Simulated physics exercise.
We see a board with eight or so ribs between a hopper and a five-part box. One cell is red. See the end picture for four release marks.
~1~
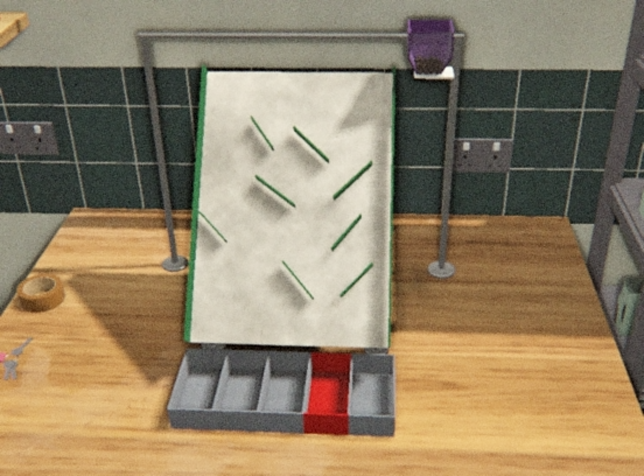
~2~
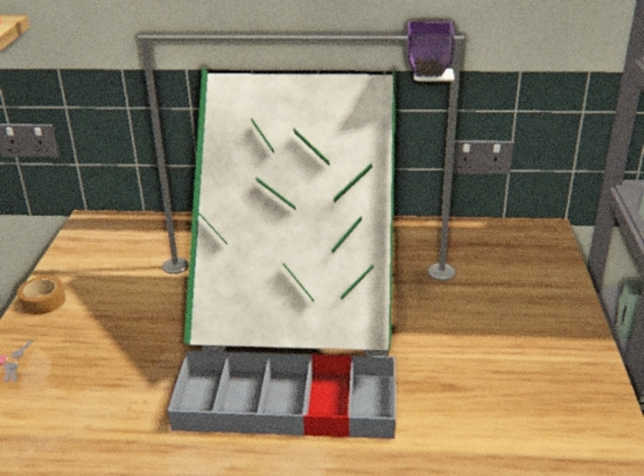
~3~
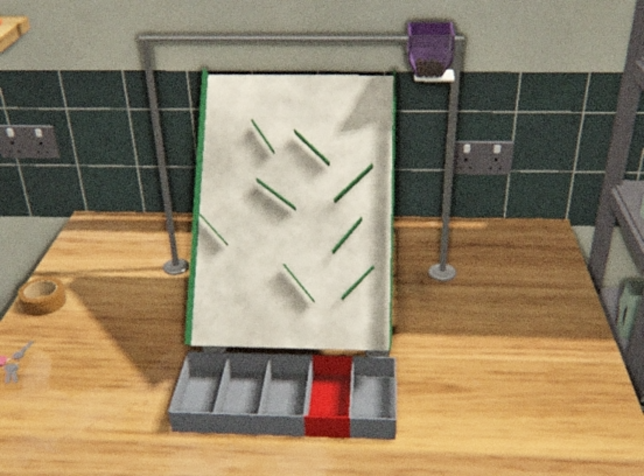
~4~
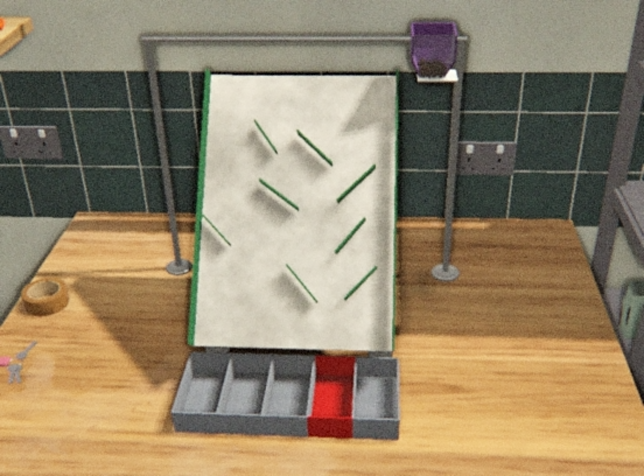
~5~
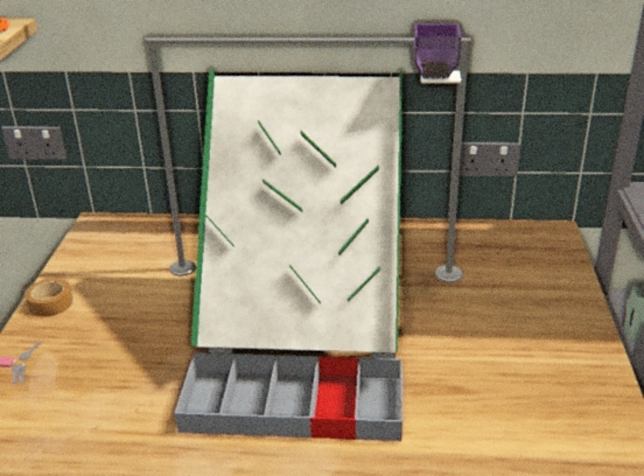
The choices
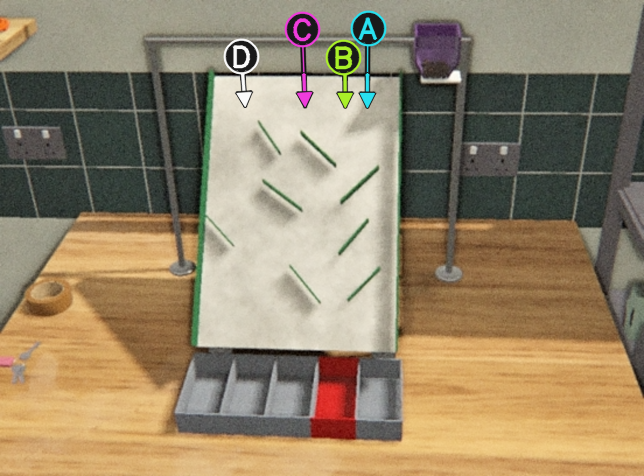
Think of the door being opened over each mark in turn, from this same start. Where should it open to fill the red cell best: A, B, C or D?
Choose C.
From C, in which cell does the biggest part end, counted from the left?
The fourth.
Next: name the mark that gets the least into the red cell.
D.
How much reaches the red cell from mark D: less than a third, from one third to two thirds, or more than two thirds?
It is less than a third.
On the marked copy, mark A meets the board at (367, 102); mark B meets the board at (345, 102); mark C meets the board at (304, 101); mark D meets the board at (244, 101).
Choosing A, about a third in the red cell, about a third in other cells, about a quarter outside the box.
Choosing B, about a third in the red cell, about half in other cells, a small part outside the box.
Choosing C, about two thirds in the red cell, about a quarter in other cells, a small part outside the box.
Choosing D, a stray few in the red cell, about half in other cells, about half outside the box.
